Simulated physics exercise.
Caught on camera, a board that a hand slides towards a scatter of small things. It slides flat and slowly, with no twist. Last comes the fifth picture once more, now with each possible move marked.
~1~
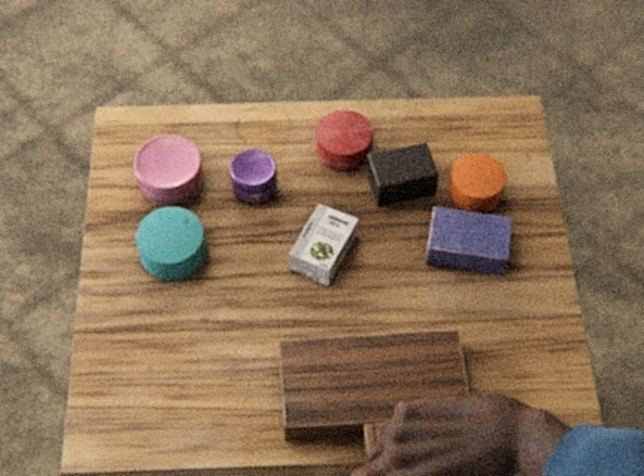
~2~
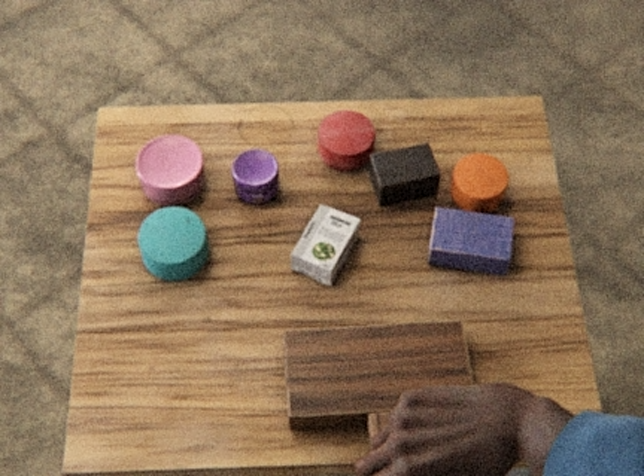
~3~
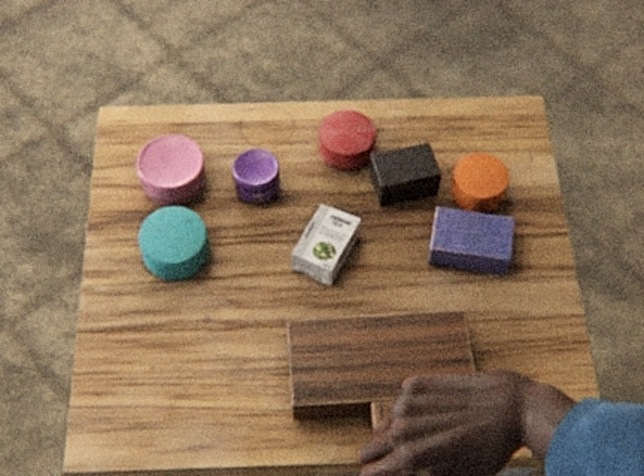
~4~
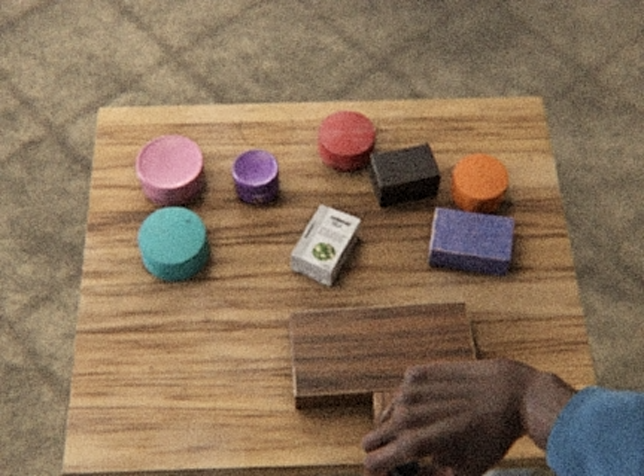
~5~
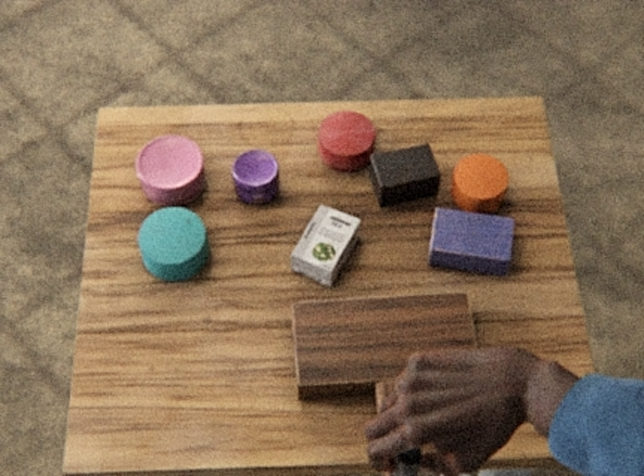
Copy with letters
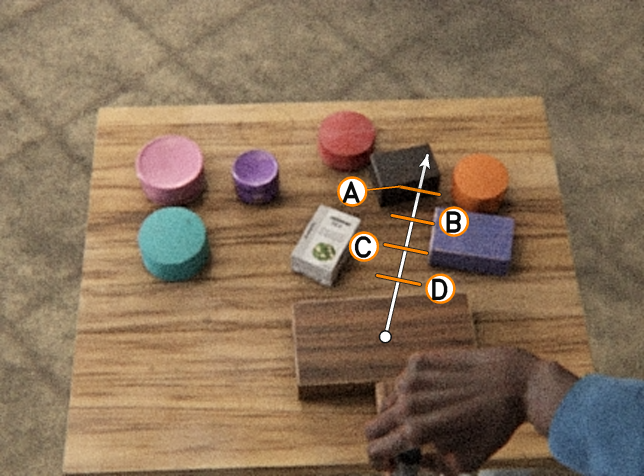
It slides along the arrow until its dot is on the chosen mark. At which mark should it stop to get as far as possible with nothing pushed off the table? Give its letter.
Stop at A.
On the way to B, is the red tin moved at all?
Yes.
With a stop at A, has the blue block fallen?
No.
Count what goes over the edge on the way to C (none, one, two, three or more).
In all, none.
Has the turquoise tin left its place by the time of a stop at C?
By then, no.
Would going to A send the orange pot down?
No.
On the marked copy, A at (419, 191); B at (413, 219); C at (406, 249); D at (399, 280); the arrow from (385, 337) to (427, 155); the white dot at (385, 337).
With A. Early on, board (398, 289); orange pot (479, 181); blue block (472, 224).
Further on, board (410, 234); red tin (349, 131); orange pot (475, 133).
At the end, board (418, 200); orange pot (472, 103); red tin (350, 130); nothing has fallen.
As for the rest, B is safe but short; C is safe but short; D is safe but short.
